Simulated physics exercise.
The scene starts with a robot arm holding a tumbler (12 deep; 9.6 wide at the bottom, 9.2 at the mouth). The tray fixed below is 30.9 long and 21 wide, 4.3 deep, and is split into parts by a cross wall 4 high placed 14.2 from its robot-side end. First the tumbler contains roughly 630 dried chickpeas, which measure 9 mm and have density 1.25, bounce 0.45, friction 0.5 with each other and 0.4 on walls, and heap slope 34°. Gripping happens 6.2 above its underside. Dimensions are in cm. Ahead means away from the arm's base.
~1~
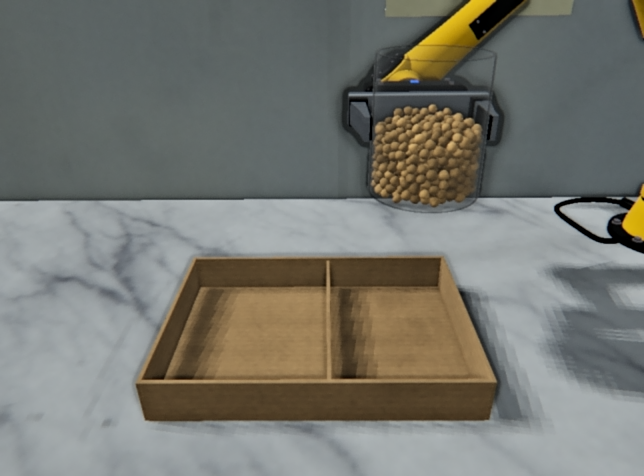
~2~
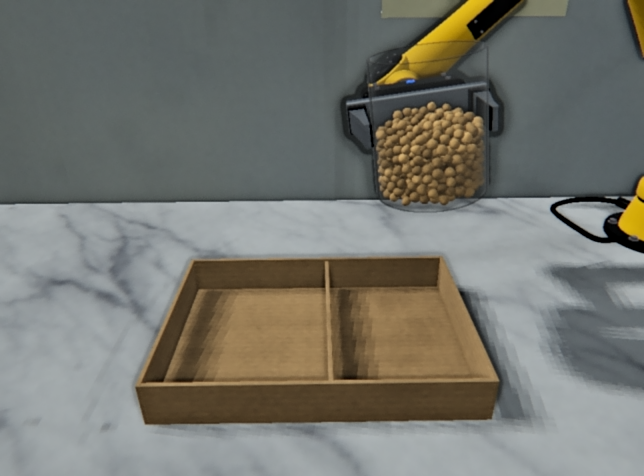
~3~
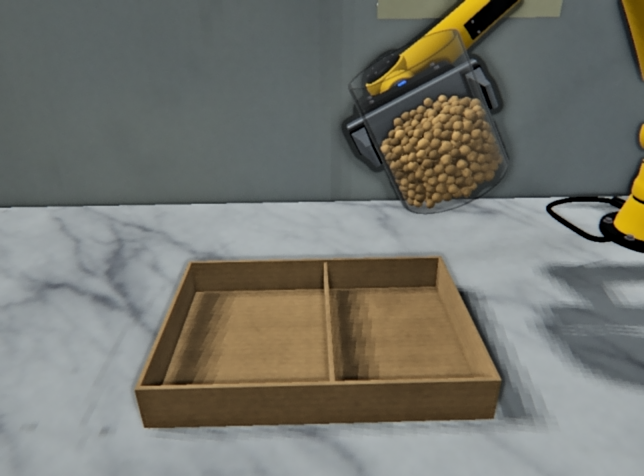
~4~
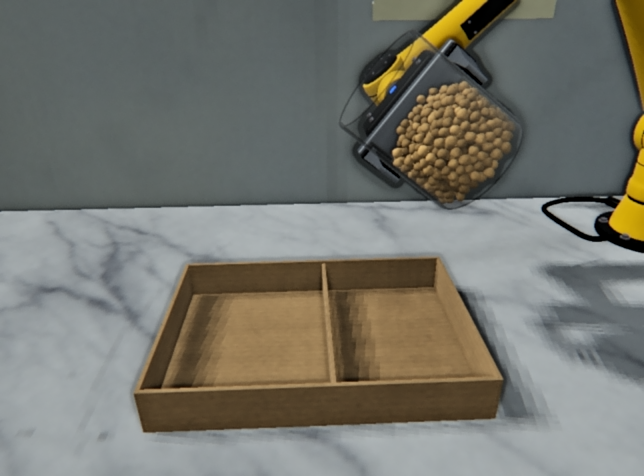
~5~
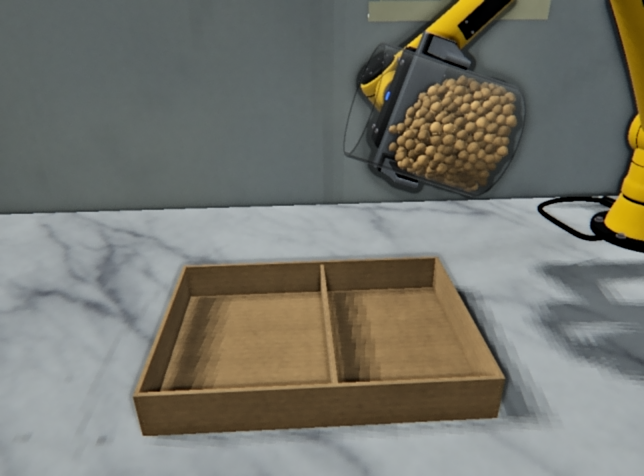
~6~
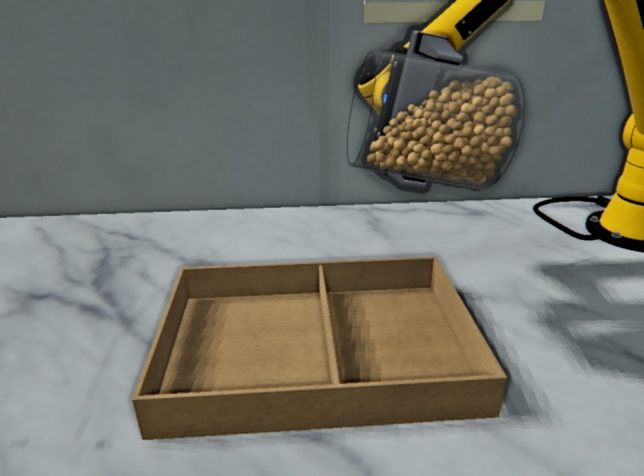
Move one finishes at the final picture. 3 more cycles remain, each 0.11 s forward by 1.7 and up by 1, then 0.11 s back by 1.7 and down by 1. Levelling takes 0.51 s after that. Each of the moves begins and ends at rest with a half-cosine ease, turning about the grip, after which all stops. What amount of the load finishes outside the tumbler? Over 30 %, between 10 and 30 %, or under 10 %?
Between 10 and 30 %.
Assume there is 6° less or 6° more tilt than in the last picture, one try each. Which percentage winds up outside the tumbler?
I'd say close to 5 and 30 per cent, in that order.
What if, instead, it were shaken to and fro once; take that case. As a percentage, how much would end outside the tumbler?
In that case some 5 per cent.
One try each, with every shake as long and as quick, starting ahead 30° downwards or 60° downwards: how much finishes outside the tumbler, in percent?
You'd get about 5 per cent with the first setting and about 0 per cent with the second.
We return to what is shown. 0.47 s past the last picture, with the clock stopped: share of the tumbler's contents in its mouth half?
About 40 percent.
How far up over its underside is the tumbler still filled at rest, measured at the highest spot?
Around 7.5 cm up.
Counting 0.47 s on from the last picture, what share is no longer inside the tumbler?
About 10 in a hundred parts are out by then.
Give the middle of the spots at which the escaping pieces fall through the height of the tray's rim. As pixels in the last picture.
Around (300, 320).
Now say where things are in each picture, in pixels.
The first frame shows tumbler middle at (428, 128), level; upper third of the load around (430, 135), from x 375 to 475, top at y 110; 628 in the tumbler.
The second frame shows tumbler middle at (429, 127), tilted 8° forward; upper third of the load around (436, 134), from x 380 to 480, top at y 105.
The third frame shows tumbler middle at (429, 126), tilted 27° forward; upper third of the load around (448, 128), from x 385 to 500, top at y 100.
The fourth frame shows tumbler middle at (429, 124), tilted 52° forward; upper third of the load around (461, 116), from x 400 to 510, top at y 85.
The fifth frame shows tumbler middle at (430, 123), tilted 71° forward; upper third of the load around (466, 107), from x 395 to 510, top at y 80.
The sixth frame shows tumbler middle at (429, 122), tilted 79° forward; upper third of the load around (468, 109), from x 370 to 510, top at y 80; 628 in the tumbler.
Then, 0.47 s after the last picture, tilted 79° forward, highest piece 25 above the table; 578 in the tumbler, 15 in the far-side part, 2 in the robot-side part, 33 in flight or on a rim.
Then, 0.94 s after the last picture, tilted 34° forward, highest piece 27 above the table; 510 in the tumbler, 102 in the far-side part, 13 in the robot-side part, 3 in flight or on a rim.
Then, 1.37 s after the last picture, level, highest piece 25 above the table; 510 in the tumbler, 105 in the far-side part, 13 in the robot-side part.
Then, 2.42 s after the last picture, level, highest piece 25 above the table; 510 in the tumbler, 105 in the far-side part, 13 in the robot-side part.
Final count, 510 in the tumbler, 105 in the far-side part, 13 in the robot-side part. That is 19 % outside the tumbler.
